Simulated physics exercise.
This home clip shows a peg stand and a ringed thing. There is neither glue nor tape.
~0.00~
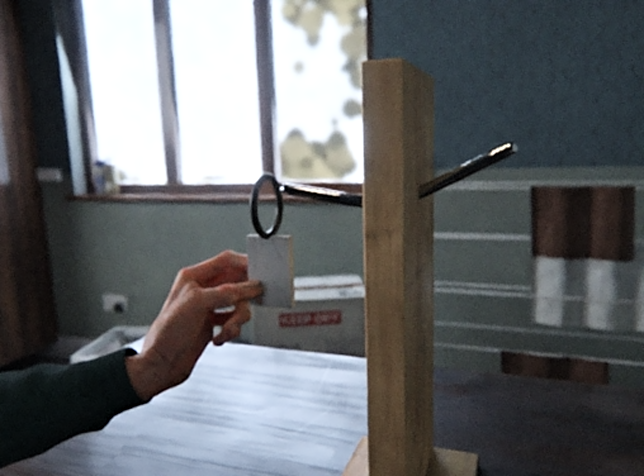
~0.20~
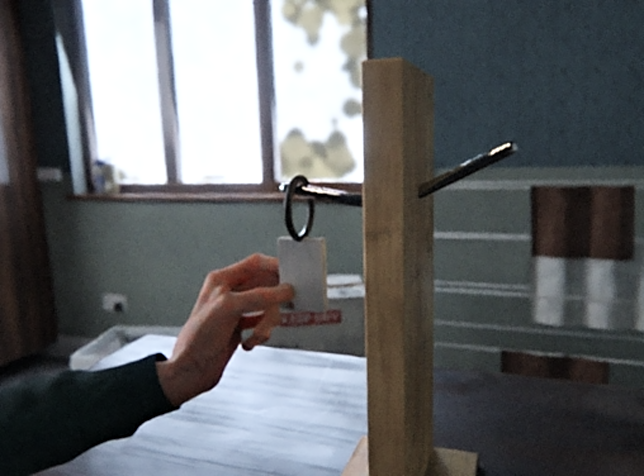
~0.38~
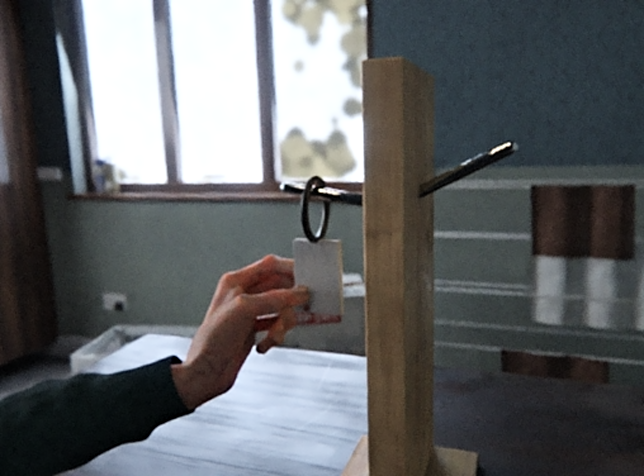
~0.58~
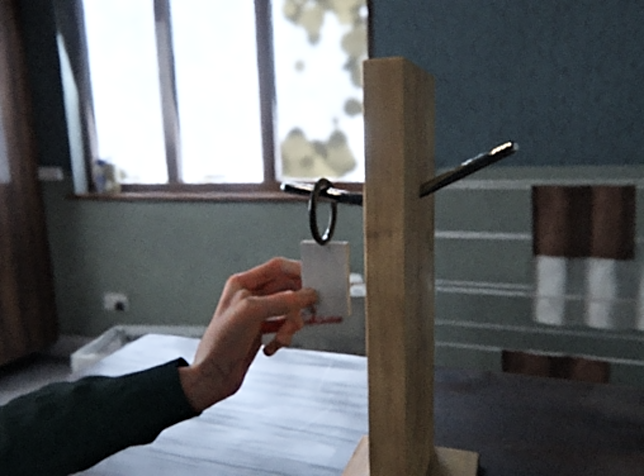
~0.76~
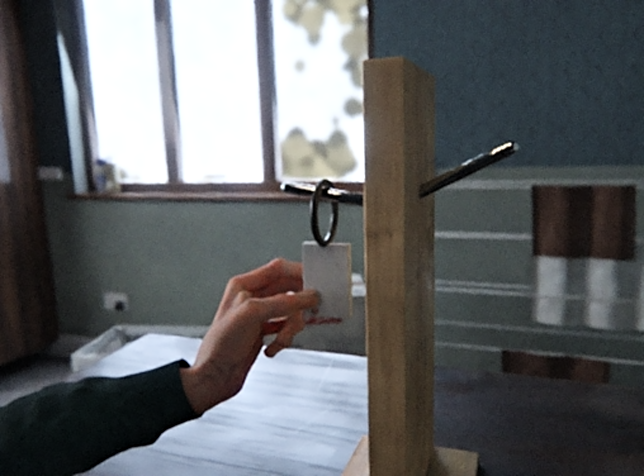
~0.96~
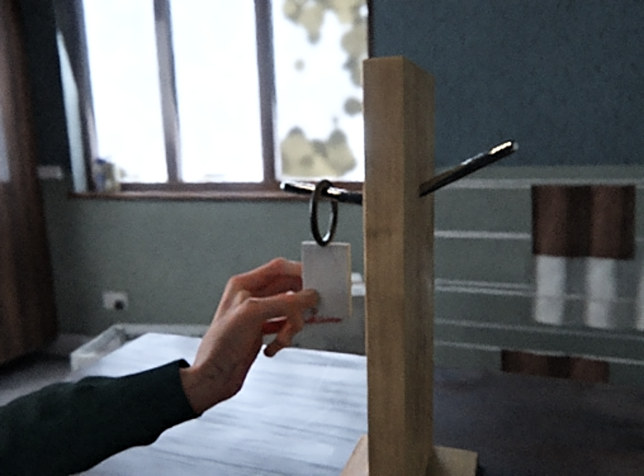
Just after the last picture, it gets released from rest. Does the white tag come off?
No.
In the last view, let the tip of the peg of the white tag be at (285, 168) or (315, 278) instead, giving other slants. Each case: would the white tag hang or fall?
One after the other, it stays caught and plunges.
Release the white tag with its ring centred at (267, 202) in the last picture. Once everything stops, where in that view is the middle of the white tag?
It settles around (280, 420).
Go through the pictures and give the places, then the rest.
The first frame shows still on the way; white tag (269, 241); peg stand (394, 297).
The second frame shows still on the way; white tag (302, 243); peg stand (394, 296).
The third frame shows still on the way; white tag (317, 245); peg stand (394, 296).
The fourth frame shows still on the way; white tag (324, 247); peg stand (395, 296).
The fifth frame shows still on the way; white tag (326, 249); peg stand (395, 296).
The sixth frame shows in place, still held; white tag (326, 249); peg stand (394, 295).
Around 1.16 s, white tag at rest near (326, 250).
Finally (2.0 s), the white tag remains hooked, near (325, 250).
